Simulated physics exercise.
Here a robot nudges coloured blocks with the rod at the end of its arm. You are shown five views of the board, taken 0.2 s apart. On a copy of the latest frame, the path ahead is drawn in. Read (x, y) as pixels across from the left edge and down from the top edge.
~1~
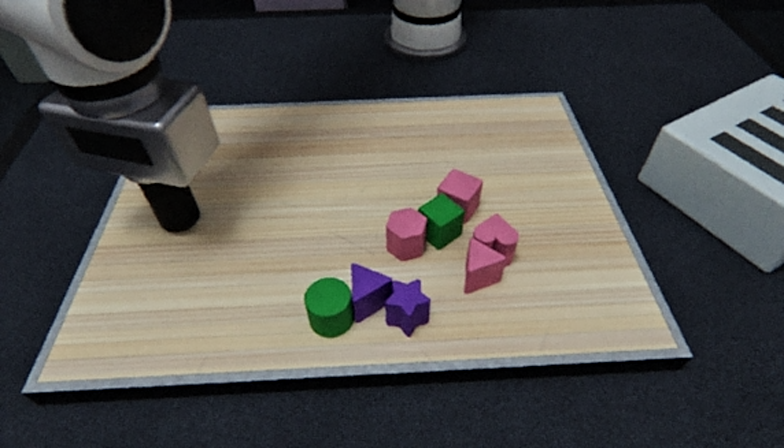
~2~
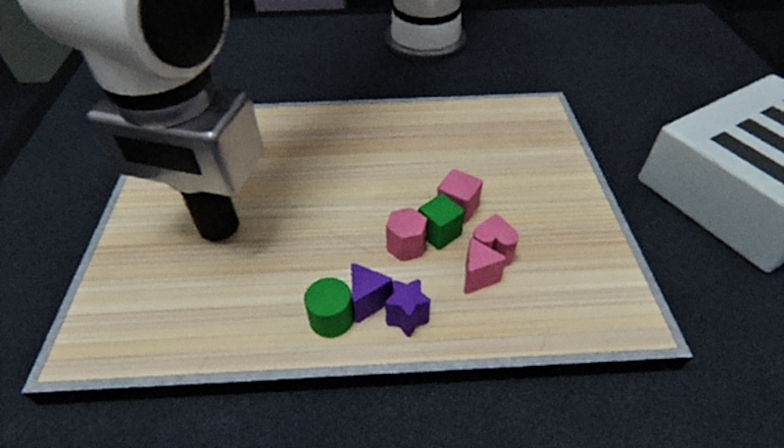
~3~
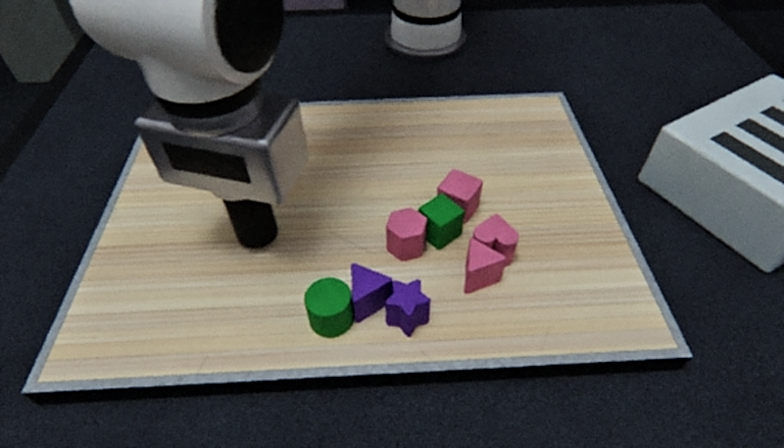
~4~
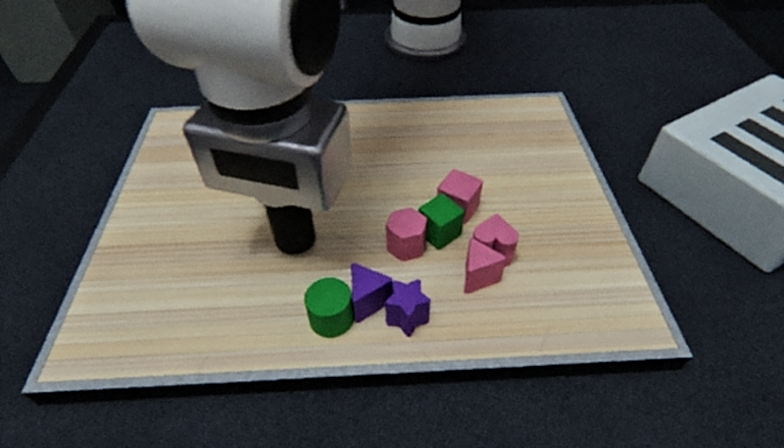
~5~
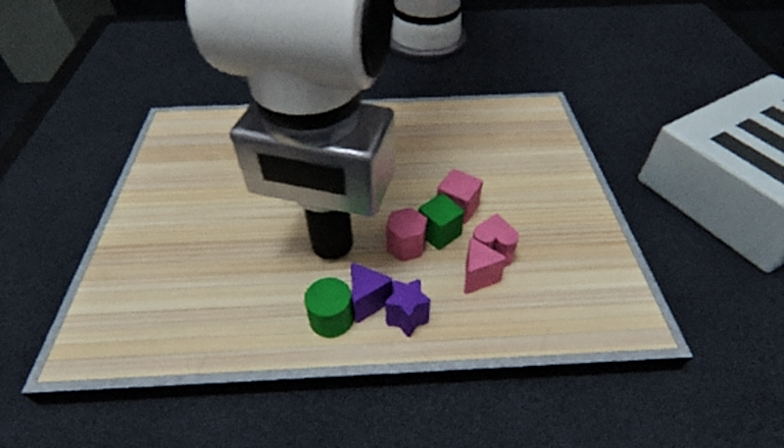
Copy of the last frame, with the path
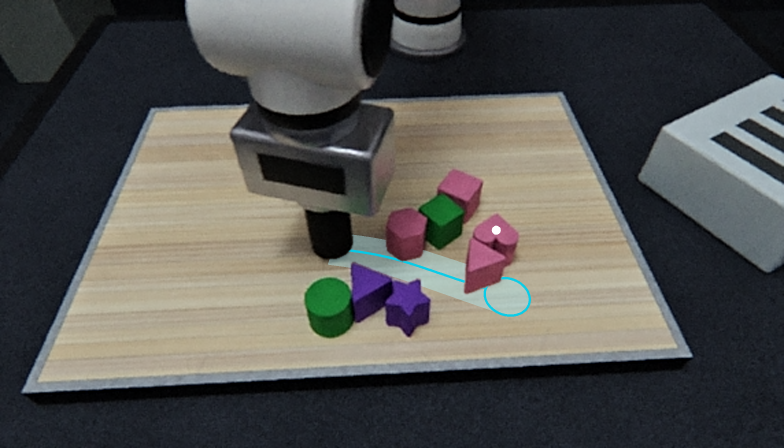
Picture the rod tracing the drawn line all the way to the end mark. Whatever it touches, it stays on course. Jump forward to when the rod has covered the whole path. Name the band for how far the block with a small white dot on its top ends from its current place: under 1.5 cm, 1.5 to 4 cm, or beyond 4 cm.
Shift of 1.5 to 4 cm.
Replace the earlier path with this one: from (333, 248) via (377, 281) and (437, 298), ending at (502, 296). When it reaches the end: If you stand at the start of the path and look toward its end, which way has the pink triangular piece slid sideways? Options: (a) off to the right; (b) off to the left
The correct letter is b.
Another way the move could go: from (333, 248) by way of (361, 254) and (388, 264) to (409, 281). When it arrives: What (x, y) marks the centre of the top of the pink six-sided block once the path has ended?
Expect it around (437, 231).
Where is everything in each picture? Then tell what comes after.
In the first frame, lower end of the rod (180, 218), tops of blocks, pink six-sided block (407, 222), green square piece (442, 209), pink triangular piece (482, 255), pink heart-shaped block (496, 230).
In the second frame, rod (219, 226), blocks as before.
In the third frame, rod (258, 233), blocks as before.
In the fourth frame, rod (296, 239), blocks as before.
In the fifth frame, rod (332, 243), pink six-sided block (407, 222), green square piece (442, 209), pink triangular piece (482, 255), pink heart-shaped block (496, 230).
The drawn path runs from (333, 248) over (390, 258) and (447, 276) to (507, 296); the dot is on the pink heart-shaped block.
On the path given first. One third of the way, rod (390, 253); pink six-sided block (430, 223), turned 15° anticlockwise; green square piece (456, 204), turned 20° anticlockwise.
Two thirds of the way, rod (448, 271); pink six-sided block (475, 227), turned 75° anticlockwise; green square piece (473, 199), turned 40° anticlockwise; pink triangular piece (495, 255), turned 35° clockwise; pink heart-shaped block (518, 229), turned 20° clockwise.
At the end, rod (509, 292); pink six-sided block (479, 227), turned 85° anticlockwise; green square piece (473, 199), turned 40° anticlockwise; pink triangular piece (542, 257), turned 50° anticlockwise; pink heart-shaped block (521, 228), turned 30° clockwise.
